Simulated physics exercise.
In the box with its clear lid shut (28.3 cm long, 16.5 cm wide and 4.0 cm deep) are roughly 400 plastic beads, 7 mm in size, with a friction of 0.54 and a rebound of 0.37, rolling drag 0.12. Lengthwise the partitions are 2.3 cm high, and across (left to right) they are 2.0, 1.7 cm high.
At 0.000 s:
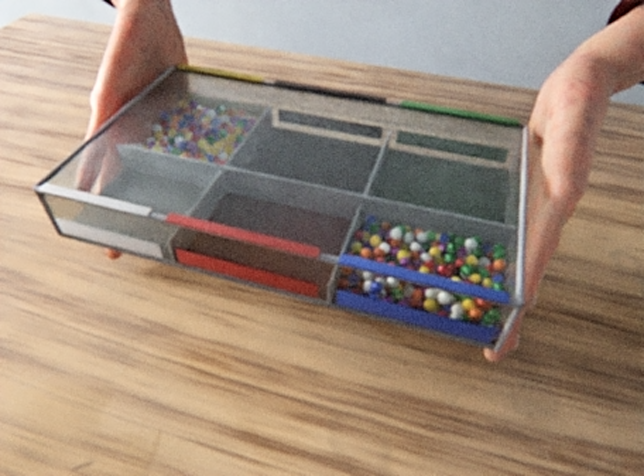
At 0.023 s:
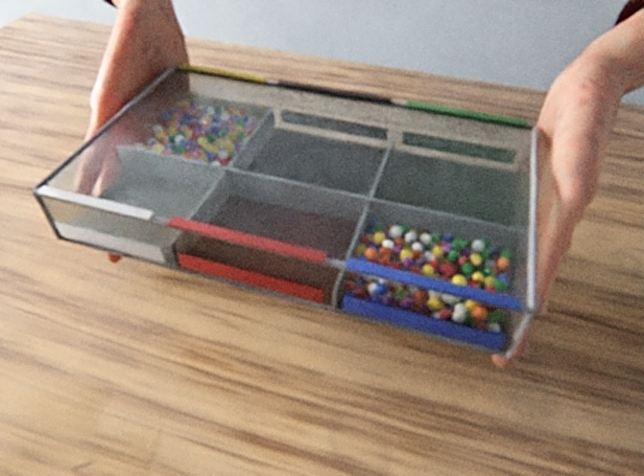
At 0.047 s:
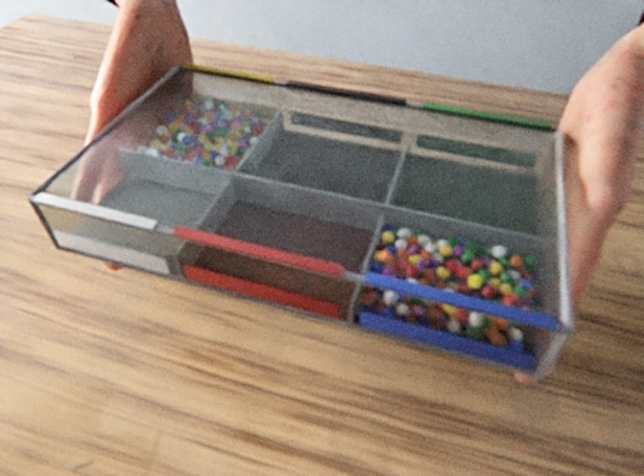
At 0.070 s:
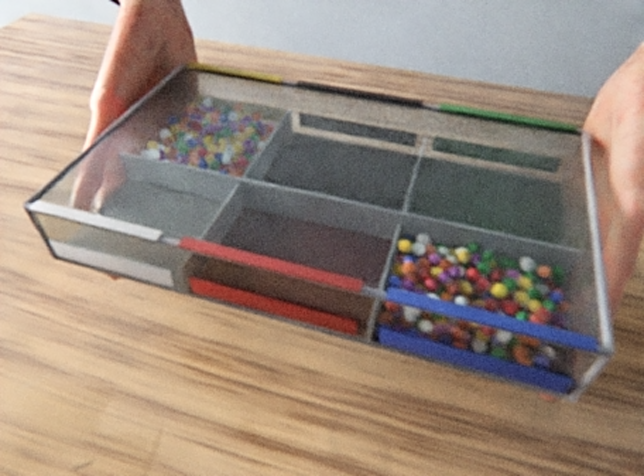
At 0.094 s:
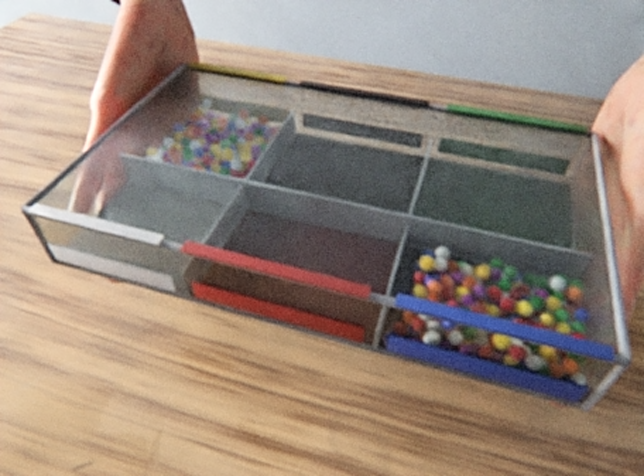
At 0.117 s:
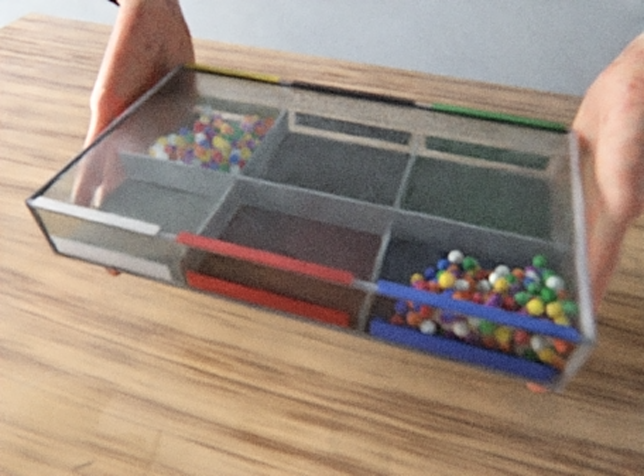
The video shows two hands holding a clear, lidded box of colourful beads above a wooden table, shifting it slightly toward the lower right and then partway back, while beads in the blue-marked compartment shift about.
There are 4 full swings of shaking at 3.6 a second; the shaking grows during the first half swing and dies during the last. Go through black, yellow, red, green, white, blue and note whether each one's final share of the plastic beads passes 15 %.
Black fails to make it, yellow fails to make it, red makes it, green fails to make it, white fails to make it, blue makes it.
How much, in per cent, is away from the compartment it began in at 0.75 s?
Roughly 50 per cent is out of its starting compartment by then.
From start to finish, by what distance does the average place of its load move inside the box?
Net movement: Around 7.5 cm.
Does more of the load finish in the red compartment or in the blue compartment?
Larger share at rest: In the blue compartment.
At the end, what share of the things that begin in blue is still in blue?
70 %, roughly.
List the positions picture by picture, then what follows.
The first picture shows box at (252, 245); tilt 0 degrees; moved 0.0 cm; yellow 55 %, blue 45 %.
The second picture shows box at (256, 249); tilt 0 degrees; moved 0.8 cm.
The third picture shows box at (267, 262); tilt 0 degrees; moved 2.8 cm.
The fourth picture shows box at (280, 275); tilt 0 degrees; moved 4.7 cm.
The fifth picture shows box at (285, 281); tilt 0 degrees; moved 5.4 cm.
The sixth picture shows box at (274, 269); tilt 0 degrees; moved 3.9 cm; yellow 50 %, blue 45 %. Its speed is now 1.27 m/s.
After 0.46 s, tilt 0 degrees; black 5 %, yellow 20 %, red 15 %, green 5 %, white 5 %, blue 55 %; middle of all pieces near (304, 209).
After 0.75 s, tilt 0 degrees; black 5 %, yellow 10 %, red 20 %, green 5 %, white 5 %, blue 65 %; middle of all pieces near (318, 213).
Then, at 1.01 s, tilt 0 degrees; yellow 5 %, red 20 %, green 5 %, blue 65 %; middle of all pieces near (349, 232).
After 1.27 s, tilt 0 degrees; black 5 %, yellow 5 %, red 30 %, green 5 %, white 5 %, blue 50 %; middle of all pieces near (361, 255).
In the end, at 1.7 s, black 5 %, yellow 5 %, red 30 %, green 5 %, white 5 %, blue 50 %.
